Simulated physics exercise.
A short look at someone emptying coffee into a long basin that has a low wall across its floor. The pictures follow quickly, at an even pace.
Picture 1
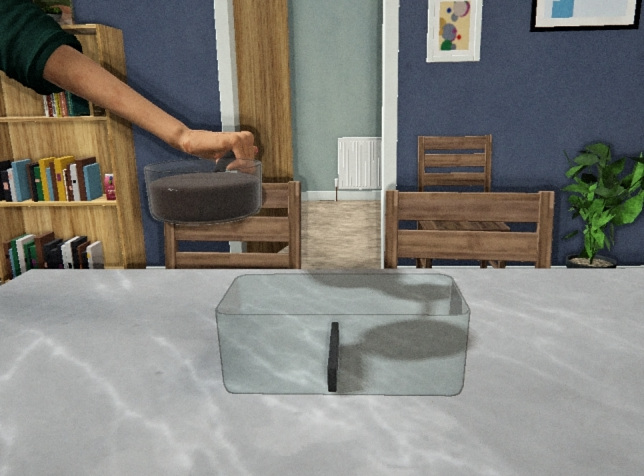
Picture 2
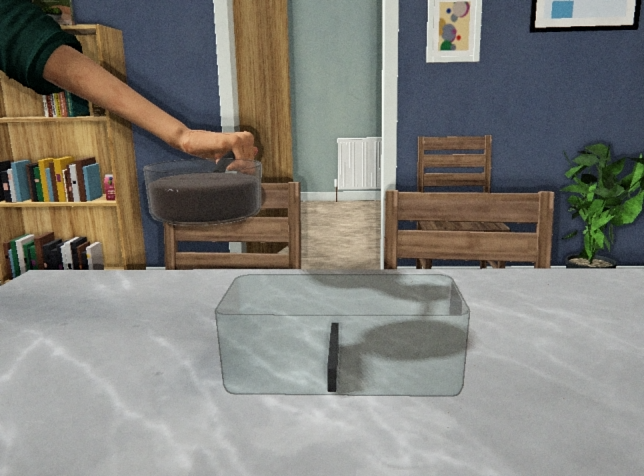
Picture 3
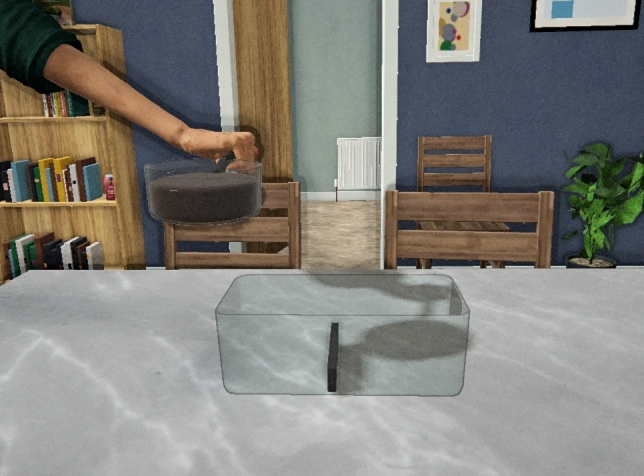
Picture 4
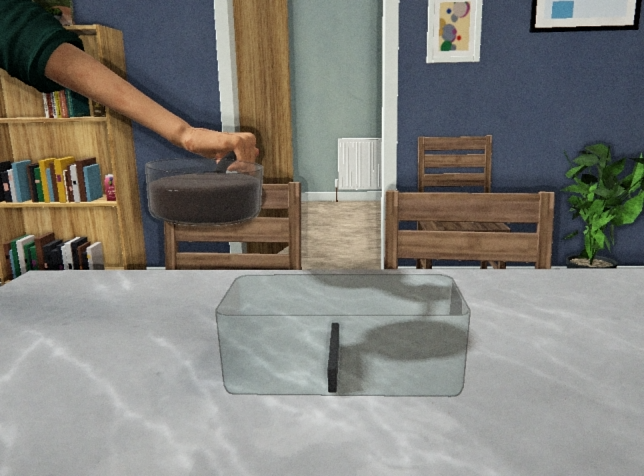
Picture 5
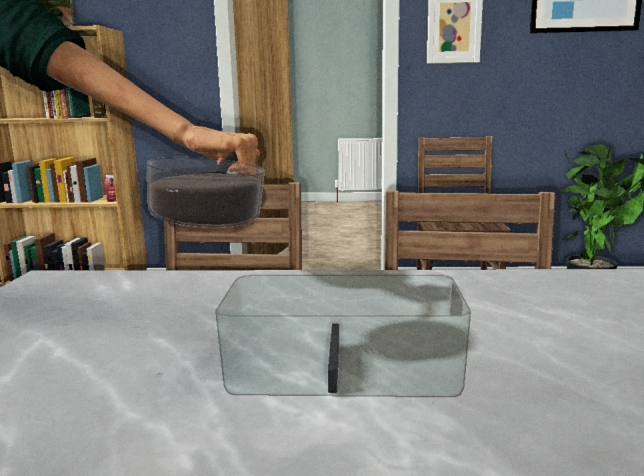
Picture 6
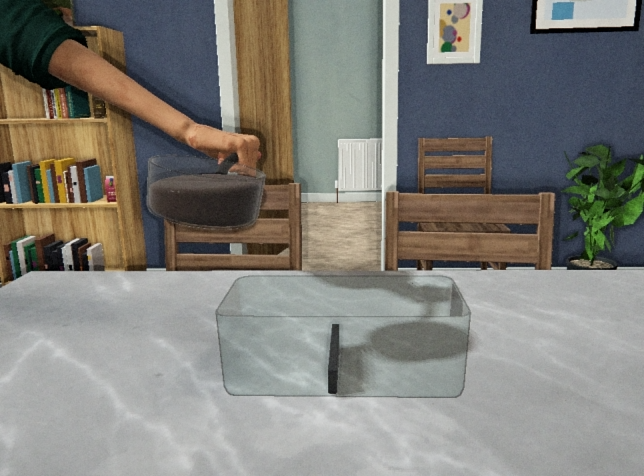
The clip shows a hand holding a clear container of dark liquid above and to the left of a long, transparent basin with a low dark wall across its floor, then tilting the container slightly to the right.
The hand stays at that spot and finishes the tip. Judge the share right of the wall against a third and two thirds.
The share right of the wall is not even a third.
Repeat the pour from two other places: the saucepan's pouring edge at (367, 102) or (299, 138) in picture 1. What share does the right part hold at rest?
Roughly 80 per cent, and 70 per cent.
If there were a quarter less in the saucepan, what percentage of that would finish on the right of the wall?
About 5 per cent.
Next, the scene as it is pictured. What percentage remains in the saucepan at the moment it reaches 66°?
Close to 50 per cent.
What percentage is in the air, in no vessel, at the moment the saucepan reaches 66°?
Some 35 per cent.
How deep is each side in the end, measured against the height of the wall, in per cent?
The left part 80 per cent, the right part 20.
A moment on, the saucepan is tipped part way and 48 per cent is still to pour, 16 is left of the wall and 1 right of it.
Next, the saucepan is tipped right over and 5 per cent is still to pour, 75 is left of the wall and 14 right of it.
Then the saucepan is tipped right over and 0 per cent is still to pour, 80 is left of the wall and 19 right of it.
Later the saucepan is tipped right over and 0 per cent is still to pour, 80 is left of the wall and 19 right of it.
In the end 80 per cent lies left of the wall, 19 right of it and 1 outside.
